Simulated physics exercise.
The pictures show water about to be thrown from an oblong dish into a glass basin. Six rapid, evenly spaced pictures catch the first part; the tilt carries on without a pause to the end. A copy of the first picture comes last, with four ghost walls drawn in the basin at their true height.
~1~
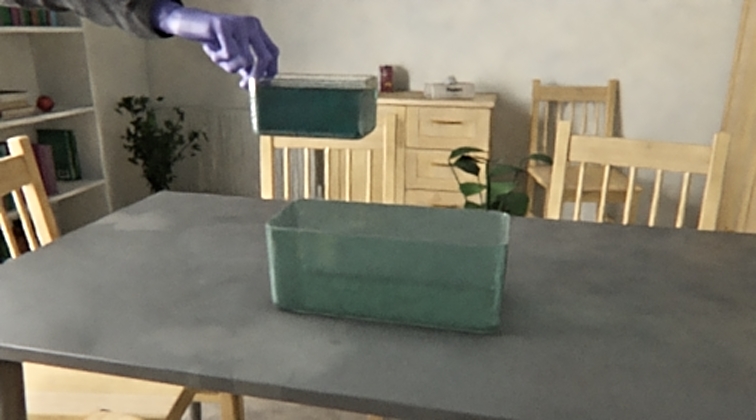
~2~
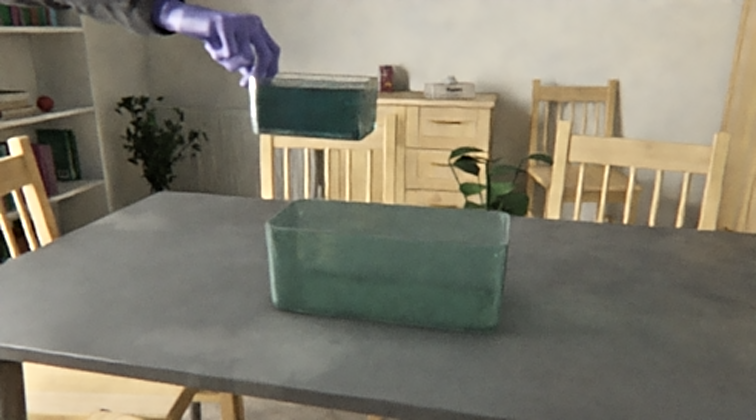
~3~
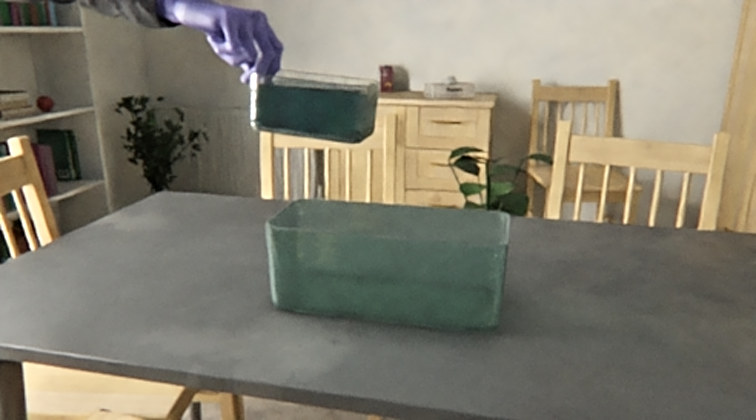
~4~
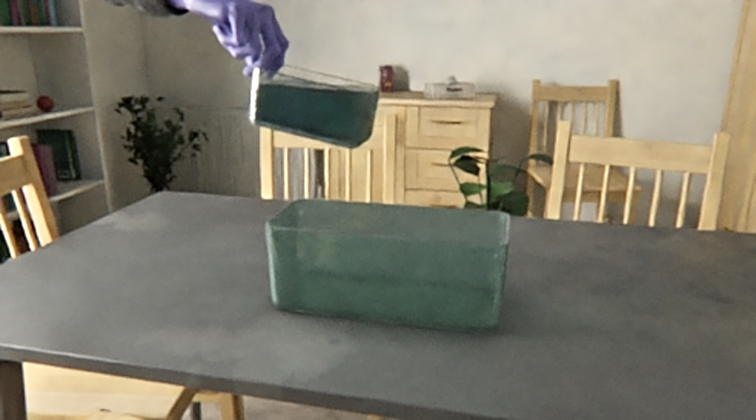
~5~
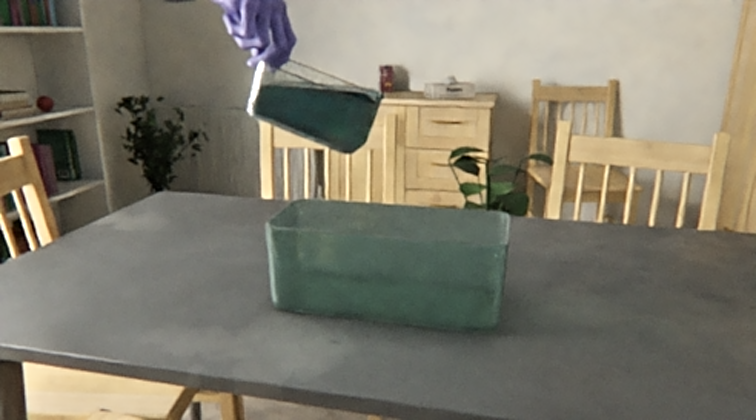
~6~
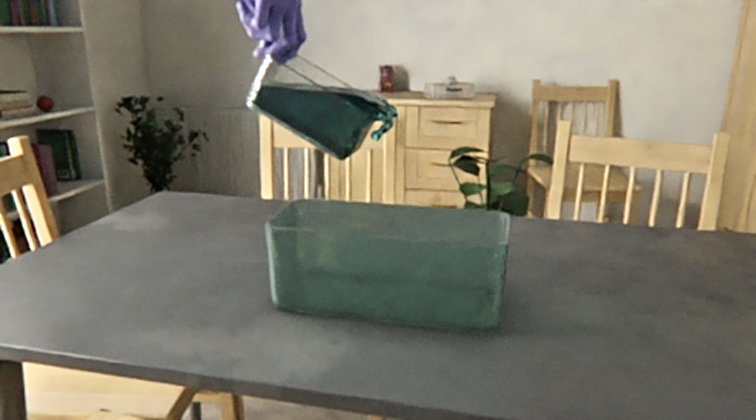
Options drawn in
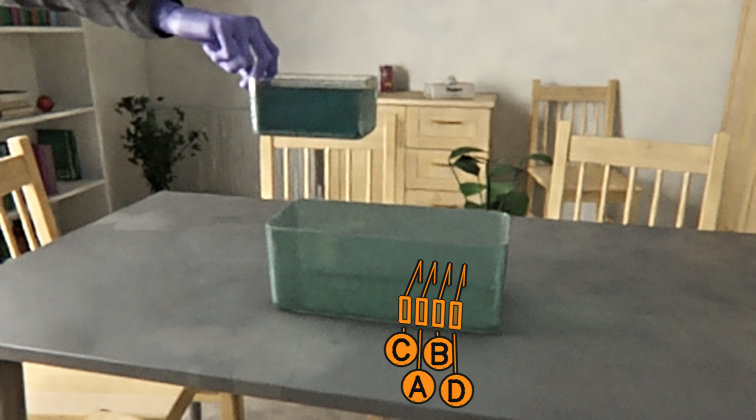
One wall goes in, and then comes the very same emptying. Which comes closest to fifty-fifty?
I would pick place A.
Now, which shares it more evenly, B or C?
Here it is place C.
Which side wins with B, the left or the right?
The left side.
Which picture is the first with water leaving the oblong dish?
Picture 5.
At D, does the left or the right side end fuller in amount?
The left one.
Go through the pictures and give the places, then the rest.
Upright, lip at (370, 78); basin from (274, 305) to (500, 331); nothing has left yet, in the first frame.
Upright, lip at (370, 79); nothing has left yet, in the second frame.
Tipped about 5°, lip at (372, 83); nothing has left yet, in the third frame.
Tipped about 11°, lip at (374, 90); nothing has left yet, in the fourth frame.
Tipped about 19°, lip at (376, 99); water is over the lip, down to (376, 99), in the fifth frame.
Tipped about 28°, lip at (376, 109); water is over the lip, down to (381, 134), in the sixth frame.
In orange, A at (420, 330); B at (437, 332); C at (403, 328); D at (454, 334).
With A, about 48 % ends left of the wall and 47 % right of it; 5 % is lost outside.
With B, about 69 % ends left of the wall and 25 % right of it; 6 % is lost outside.
With C, about 38 % ends left of the wall and 58 % right of it; 5 % is lost outside.
With D, about 85 % ends left of the wall and 10 % right of it; 5 % is lost outside.
